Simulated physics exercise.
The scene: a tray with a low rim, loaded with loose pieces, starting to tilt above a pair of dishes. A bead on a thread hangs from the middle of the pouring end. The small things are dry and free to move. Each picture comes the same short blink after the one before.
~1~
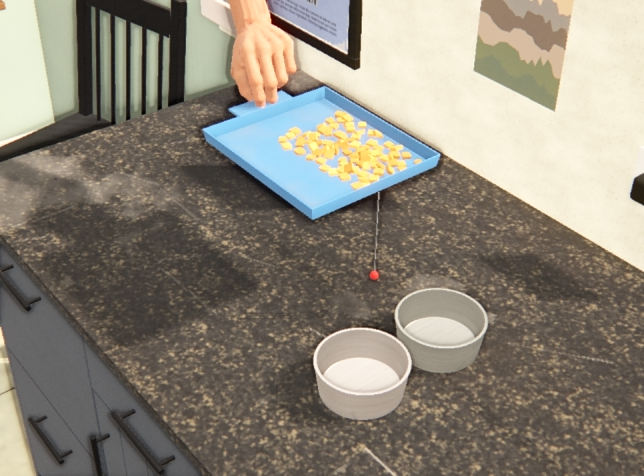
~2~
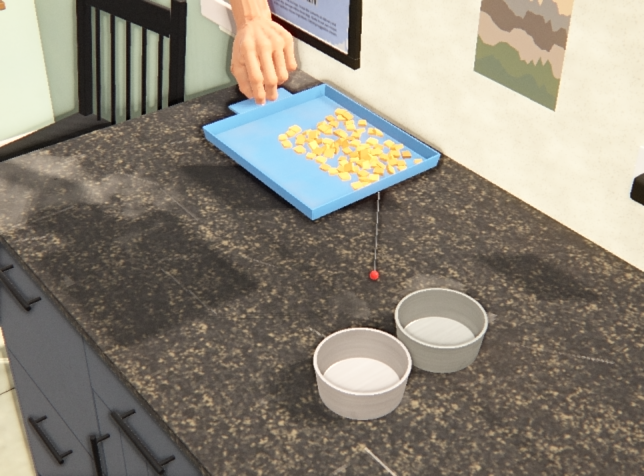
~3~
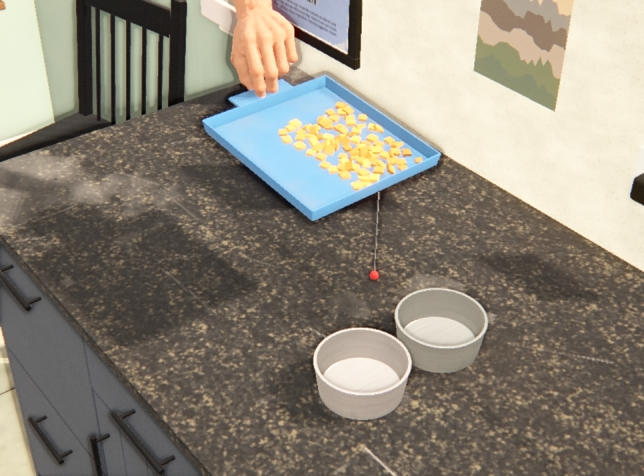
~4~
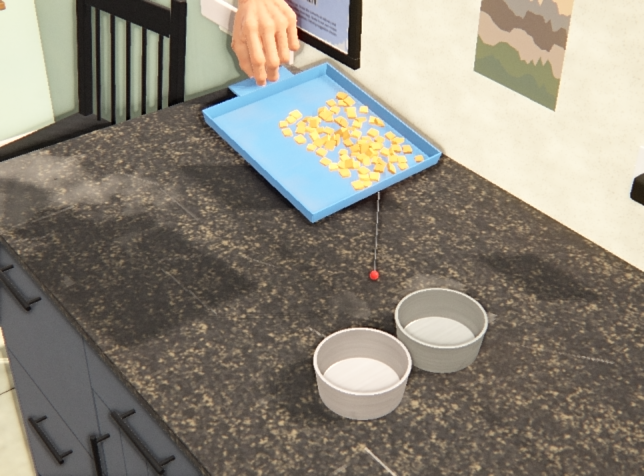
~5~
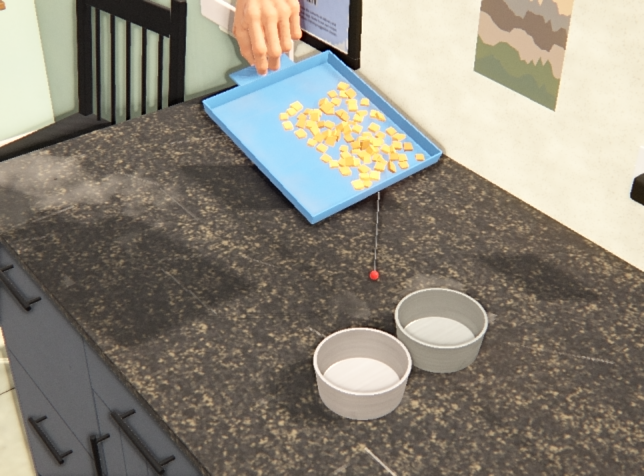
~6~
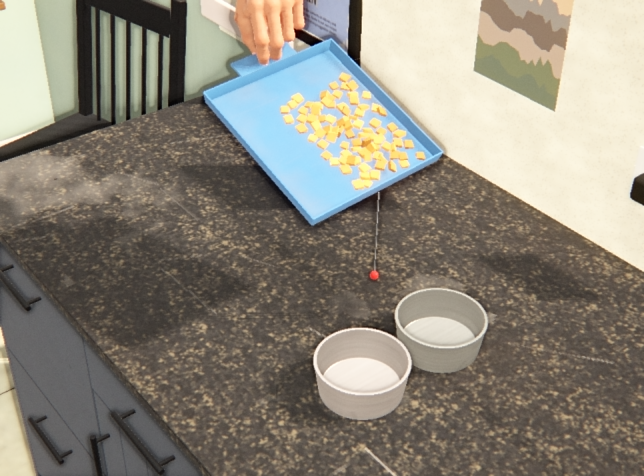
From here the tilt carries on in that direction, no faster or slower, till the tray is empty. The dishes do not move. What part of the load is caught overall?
Caught overall: Under half.
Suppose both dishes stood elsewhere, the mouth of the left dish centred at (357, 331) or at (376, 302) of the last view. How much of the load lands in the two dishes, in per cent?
About 80 and 60 per cent.
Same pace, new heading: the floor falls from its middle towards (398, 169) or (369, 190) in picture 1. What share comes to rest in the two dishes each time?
First some 0, then 30 per cent.
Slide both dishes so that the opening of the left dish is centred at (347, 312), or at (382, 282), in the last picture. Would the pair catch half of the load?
At the first place over half, at the second under half.
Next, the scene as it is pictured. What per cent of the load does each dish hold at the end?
Left dish: 0 %, right dish: 20 %.
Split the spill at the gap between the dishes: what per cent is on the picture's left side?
It comes to 100 per cent or so.
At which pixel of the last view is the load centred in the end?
Close to (363, 342).
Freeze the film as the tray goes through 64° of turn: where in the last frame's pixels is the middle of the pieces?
Near (368, 174).
Just after the last frame, tray tipped steeply; every one on the tray.
A moment on, tray tipped past a quarter turn; the larger part on the tray; just a few in the left dish; just a few in the right dish; roughly a quarter outside both; just a few in the air.
Further on, tray tipped past a quarter turn; just a few in the left dish; roughly a quarter in the right dish; the larger part outside both.
When it is over, tray tipped past a quarter turn; just a few in the left dish; roughly a quarter in the right dish; the larger part outside both.
